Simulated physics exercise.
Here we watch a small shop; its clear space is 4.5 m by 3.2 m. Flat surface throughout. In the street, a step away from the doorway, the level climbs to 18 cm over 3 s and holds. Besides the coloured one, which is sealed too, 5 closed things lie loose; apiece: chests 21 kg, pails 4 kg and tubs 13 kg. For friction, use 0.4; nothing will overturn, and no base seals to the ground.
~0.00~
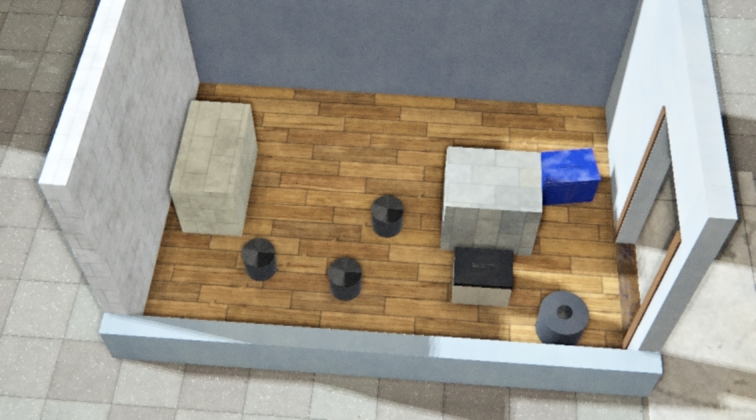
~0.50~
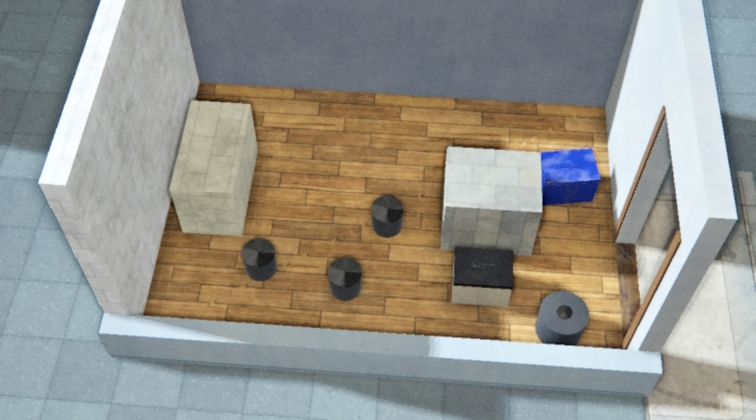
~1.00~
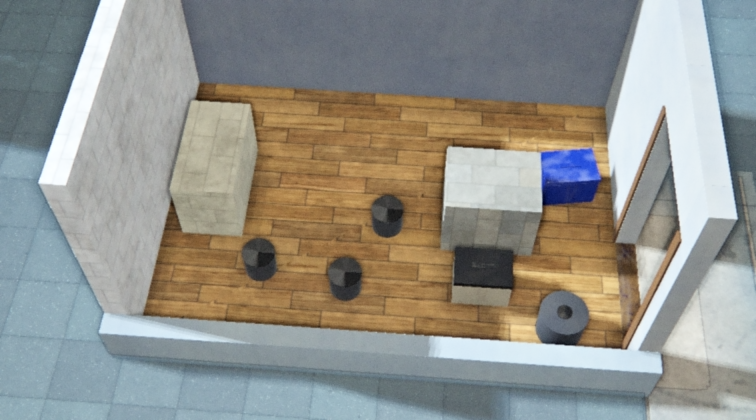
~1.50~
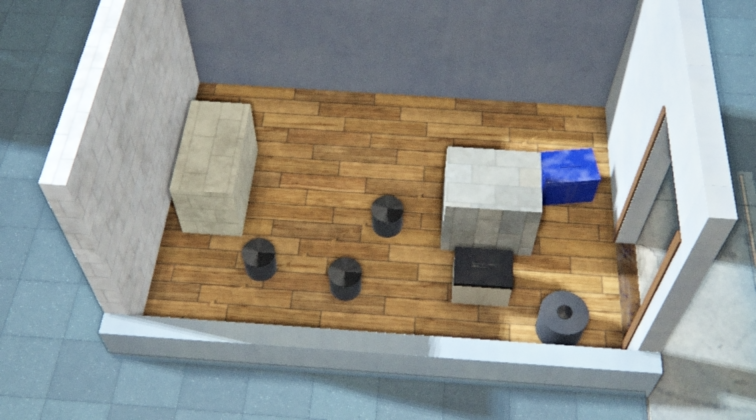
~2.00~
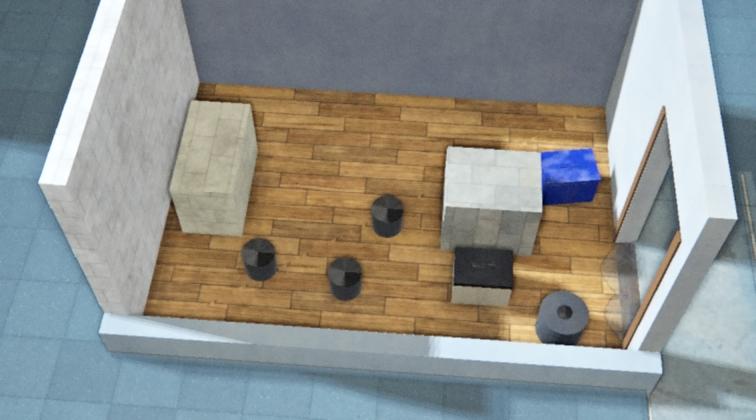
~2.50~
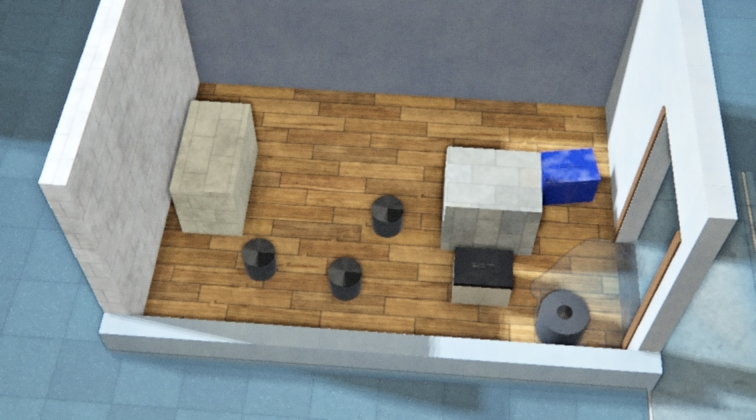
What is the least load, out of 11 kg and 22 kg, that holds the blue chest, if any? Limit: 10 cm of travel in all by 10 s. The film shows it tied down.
Just the bigger amount serves.
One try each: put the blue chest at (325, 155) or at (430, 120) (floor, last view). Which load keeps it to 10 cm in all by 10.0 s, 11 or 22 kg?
Only the heavy mass does it, then only the heavy mass does it.
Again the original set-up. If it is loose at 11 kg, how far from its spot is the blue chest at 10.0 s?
Shift: Roughly 80 cm.
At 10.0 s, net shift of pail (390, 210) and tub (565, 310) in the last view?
First 50 cm, then 350 cm.
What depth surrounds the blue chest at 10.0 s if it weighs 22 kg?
Close to 6 cm deep.
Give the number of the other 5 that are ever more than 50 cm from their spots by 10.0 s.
5 of them.
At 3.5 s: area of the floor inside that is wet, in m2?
Some 2.0 m2 of it.
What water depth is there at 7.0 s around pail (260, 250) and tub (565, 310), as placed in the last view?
Depths: Near 3 cm, then near 7 cm.
After 3.5 s the blue chest would be 0 cm from its start with 11 kg and 0 cm from its start with 22 kg; 1 cm of water round it then.
After 4.5 s the blue chest would be 23 cm from its start with 11 kg and 1 cm from its start with 22 kg; 5 cm of water round it then.
After 7.0 s the blue chest would be 85 cm from its start with 11 kg and 5 cm from its start with 22 kg; 5 cm of water round it then.
After 10.0 s the blue chest would be 87 cm from its start with 11 kg and 5 cm from its start with 22 kg; 6 cm of water round it then.
